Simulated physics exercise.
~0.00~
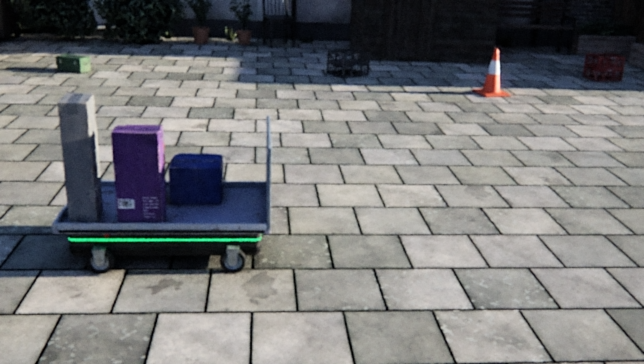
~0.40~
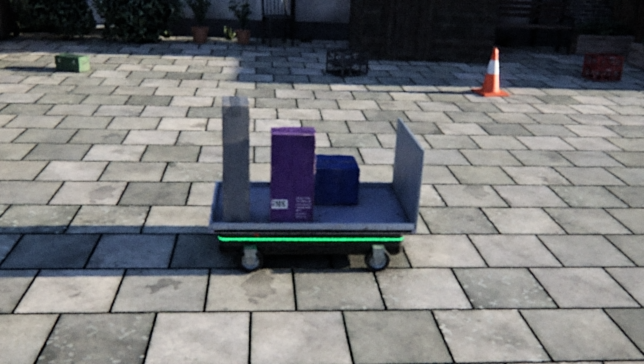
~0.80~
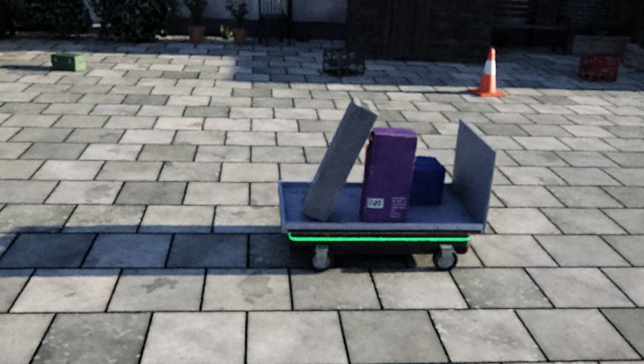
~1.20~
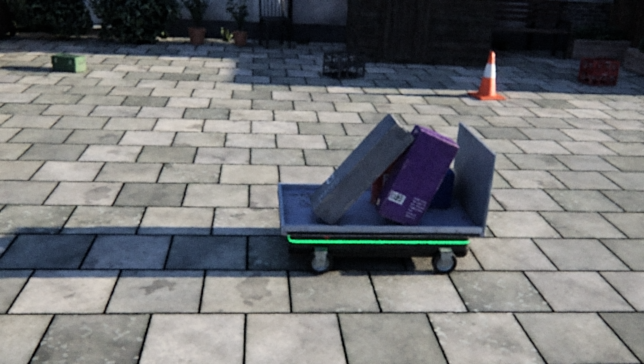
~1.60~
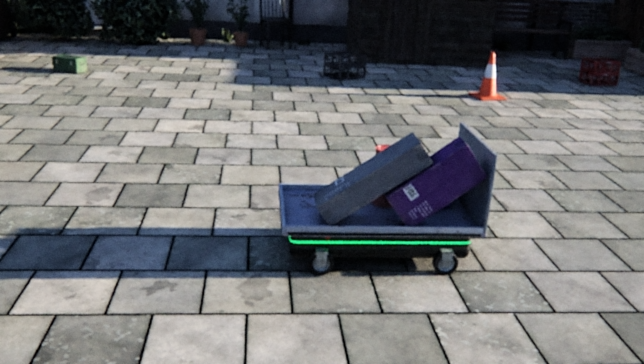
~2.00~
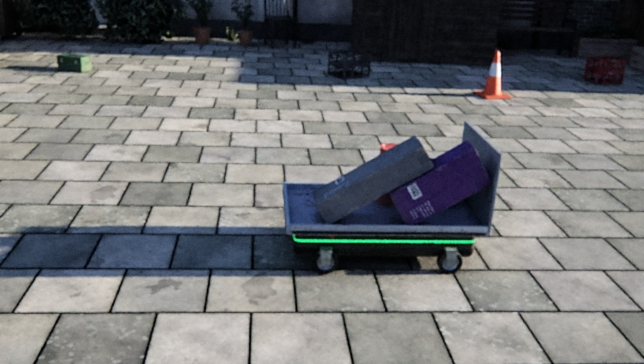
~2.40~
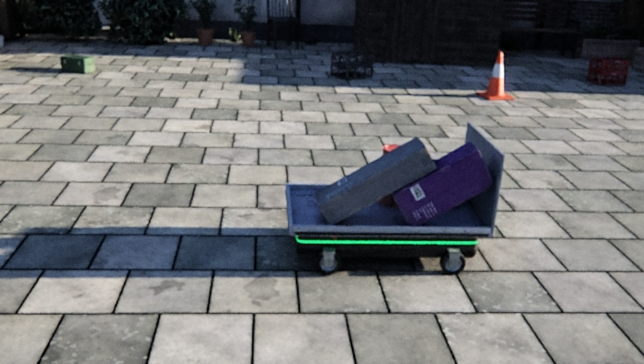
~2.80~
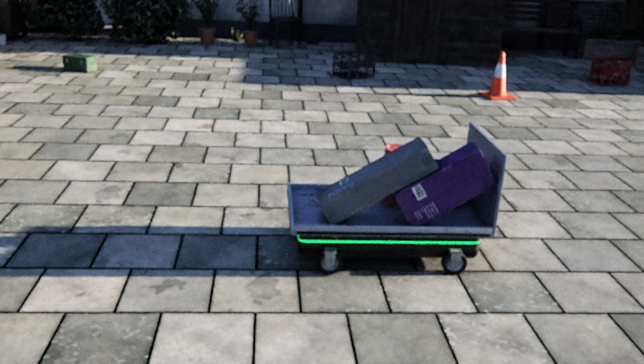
A flat cart carrying upright grey and purple boxes and a blue box rolled right across a paved yard and stopped, and the grey box tipped right with the purple one, both ending slanted against each other near the cart's tall end board.
